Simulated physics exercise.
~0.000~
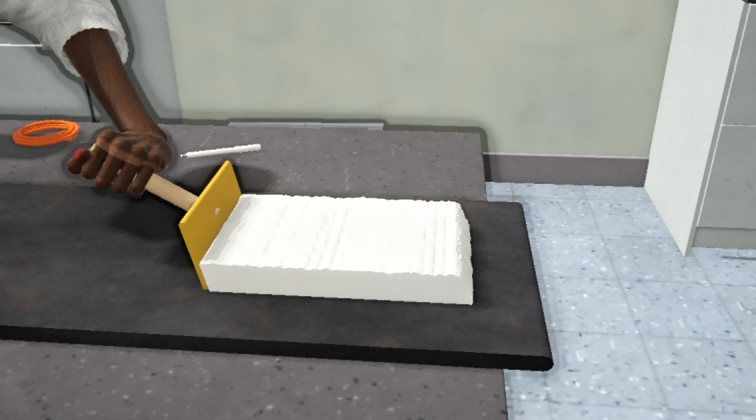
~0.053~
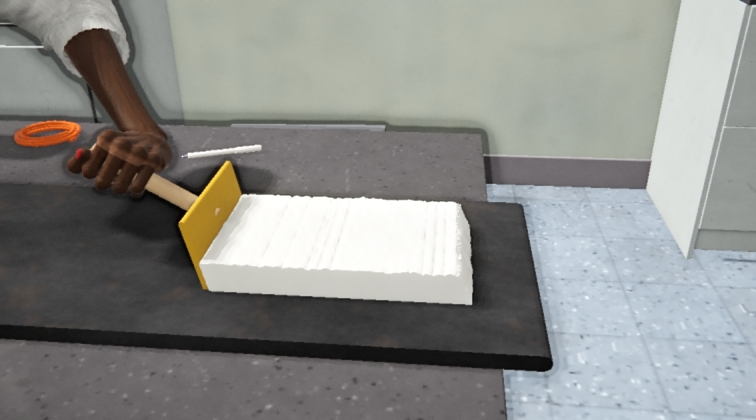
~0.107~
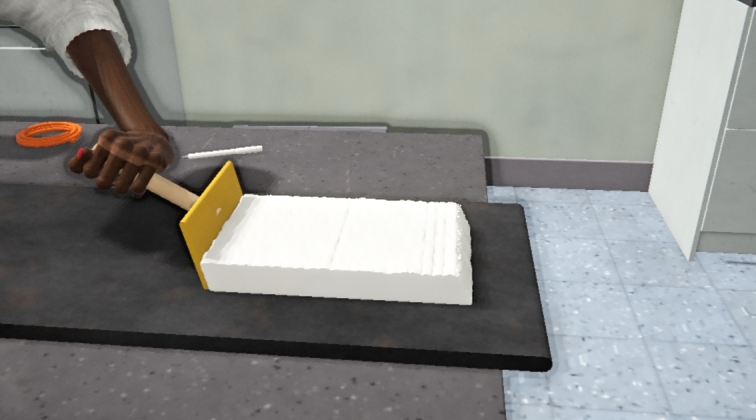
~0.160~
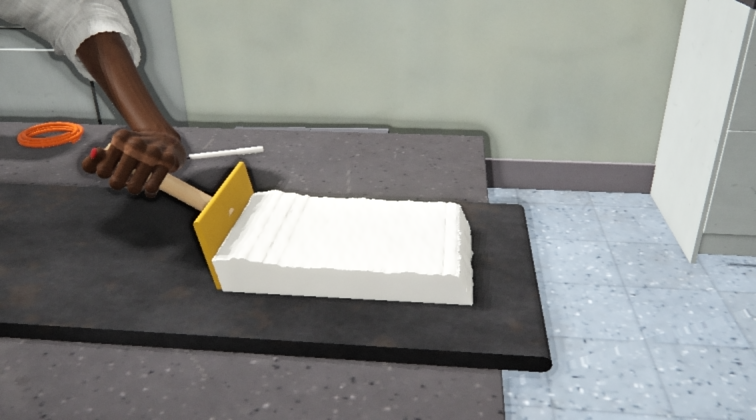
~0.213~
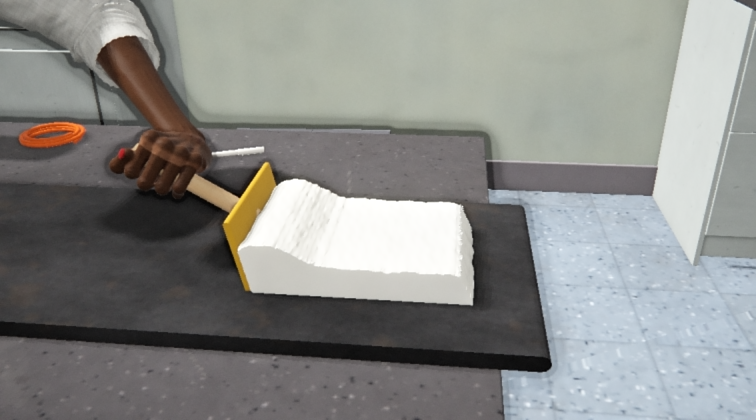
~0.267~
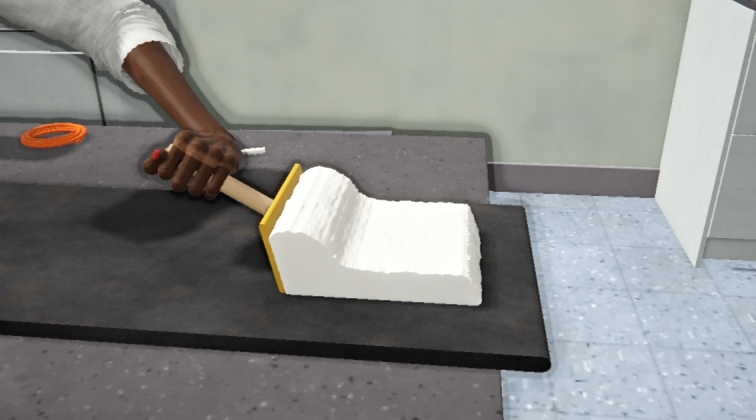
We see a hand holding a yellow scraper still against a flat white slab of powdered sugar on a dark board, then pushing it rightward, so the sugar nearest the blade heaps up into a rounded ridge.
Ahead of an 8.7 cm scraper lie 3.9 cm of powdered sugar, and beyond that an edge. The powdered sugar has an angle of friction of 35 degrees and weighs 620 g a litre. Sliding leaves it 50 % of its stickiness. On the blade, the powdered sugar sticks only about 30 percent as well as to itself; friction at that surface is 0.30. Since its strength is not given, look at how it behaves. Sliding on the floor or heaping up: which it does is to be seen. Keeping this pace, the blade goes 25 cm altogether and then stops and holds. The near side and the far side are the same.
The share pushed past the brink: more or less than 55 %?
The share pushed past the brink is less than 55 %.
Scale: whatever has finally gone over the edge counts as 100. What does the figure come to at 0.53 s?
It is about 10 %.
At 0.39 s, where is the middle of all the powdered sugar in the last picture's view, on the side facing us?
Pretty much at (431, 278), I'd say.
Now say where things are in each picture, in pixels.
In the first picture, foot of the blade at (210, 291), not yet moved; front end of the powdered sugar at (471, 304), piled 3.8 cm high.
In the second picture, foot of the blade at (209, 291), not yet moved; front end of the powdered sugar at (470, 304), piled 3.8 cm high.
In the third picture, foot of the blade at (210, 291), not yet moved; front end of the powdered sugar at (470, 304), piled 3.8 cm high.
In the fourth picture, foot of the blade at (223, 291), moved 1.8 cm; front end of the powdered sugar at (470, 304), piled 4.5 cm high.
In the fifth picture, foot of the blade at (251, 292), moved 5.3 cm; front end of the powdered sugar at (471, 300), piled 6.4 cm high.
In the sixth picture, foot of the blade at (286, 294), moved 9.5 cm; front end of the powdered sugar at (478, 301), piled 8.4 cm high.
By 0.39 s, 0 % has gone over the edge.
By 0.53 s, 2 % has gone over the edge.
By 0.67 s, 25 % has gone over the edge.
By 0.82 s, 27 % has gone over the edge.
By 1.04 s, at the end, 28 % has gone over the edge.
